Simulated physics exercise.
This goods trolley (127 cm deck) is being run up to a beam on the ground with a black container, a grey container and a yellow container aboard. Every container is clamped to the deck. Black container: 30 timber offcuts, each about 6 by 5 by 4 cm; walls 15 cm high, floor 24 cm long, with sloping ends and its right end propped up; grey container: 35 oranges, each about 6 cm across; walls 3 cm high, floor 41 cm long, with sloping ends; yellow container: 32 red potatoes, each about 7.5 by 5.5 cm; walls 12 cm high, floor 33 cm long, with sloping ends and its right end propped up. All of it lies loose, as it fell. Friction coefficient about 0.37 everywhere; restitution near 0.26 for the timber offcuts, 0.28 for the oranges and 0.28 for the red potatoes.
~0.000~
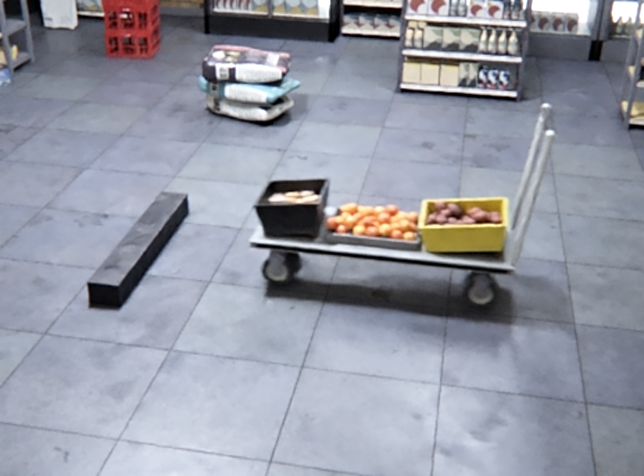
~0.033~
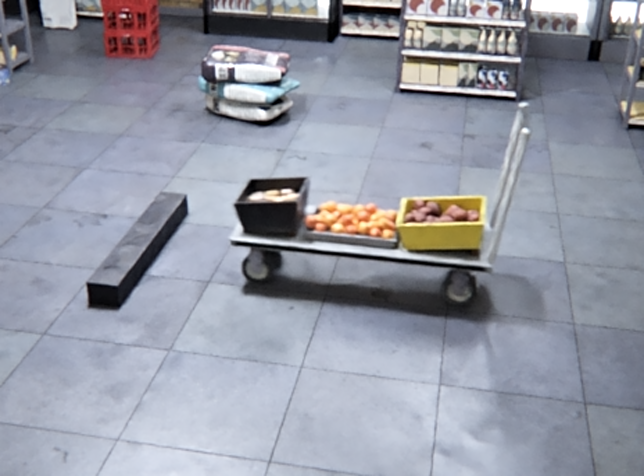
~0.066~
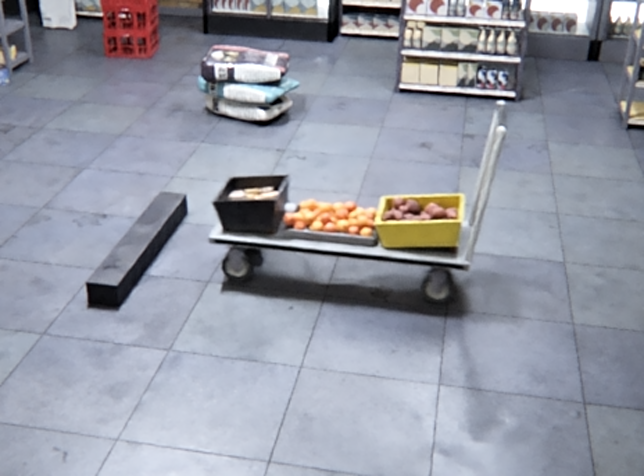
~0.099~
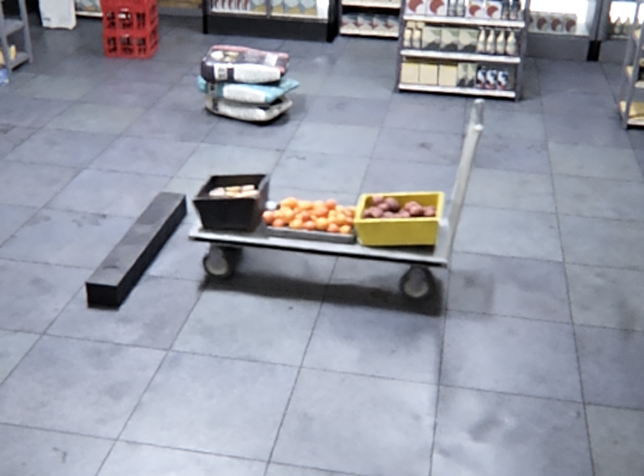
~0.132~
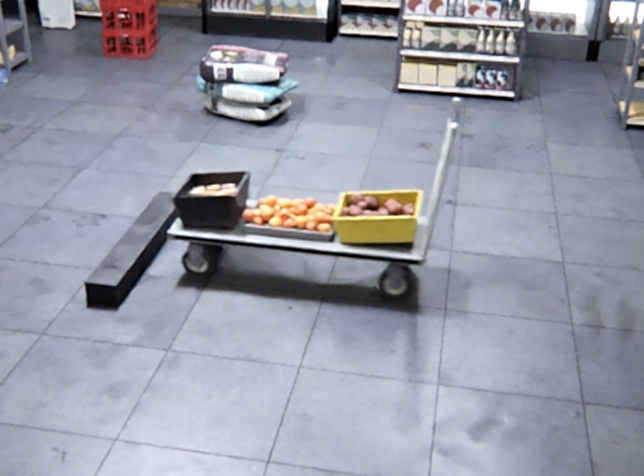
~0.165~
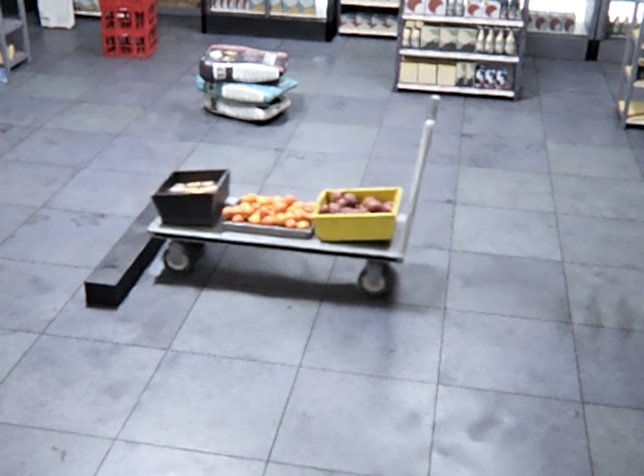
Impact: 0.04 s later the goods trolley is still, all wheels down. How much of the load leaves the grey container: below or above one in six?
The grey container loses more than a sixth of its oranges.
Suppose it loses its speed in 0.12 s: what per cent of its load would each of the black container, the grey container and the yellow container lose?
Then black container 10, grey container 30, yellow container 0 per cent.
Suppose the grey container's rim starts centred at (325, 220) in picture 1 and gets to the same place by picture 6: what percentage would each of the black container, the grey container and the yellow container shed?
Then black container 0, grey container 10, yellow container 0 per cent.
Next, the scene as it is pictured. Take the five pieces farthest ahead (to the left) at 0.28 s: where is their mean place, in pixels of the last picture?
Near (149, 191).
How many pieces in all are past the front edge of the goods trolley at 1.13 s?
About 2.
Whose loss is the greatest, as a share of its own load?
The grey container.
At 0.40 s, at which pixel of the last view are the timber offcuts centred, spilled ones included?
Near (168, 196).
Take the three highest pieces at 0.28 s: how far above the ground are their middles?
About 50 cm.
After 0.18 s, impact.
After 0.28 s, the black container has all 30, the grey container is down by 4 of 35 and the yellow container has all 32.
After 0.40 s, the black container is down by 1 of 30, the grey container is down by 8 of 35 and the yellow container is down by 2 of 32.
After 0.63 s, the black container is down by 2 of 30, the grey container is down by 12 of 35 and the yellow container is down by 5 of 32.
Outcome (at 1.13 s), the black container is down by 2 of 30, the grey container is down by 13 of 35 and the yellow container is down by 5 of 32. Asked share, 13 of 35, 37 per cent.
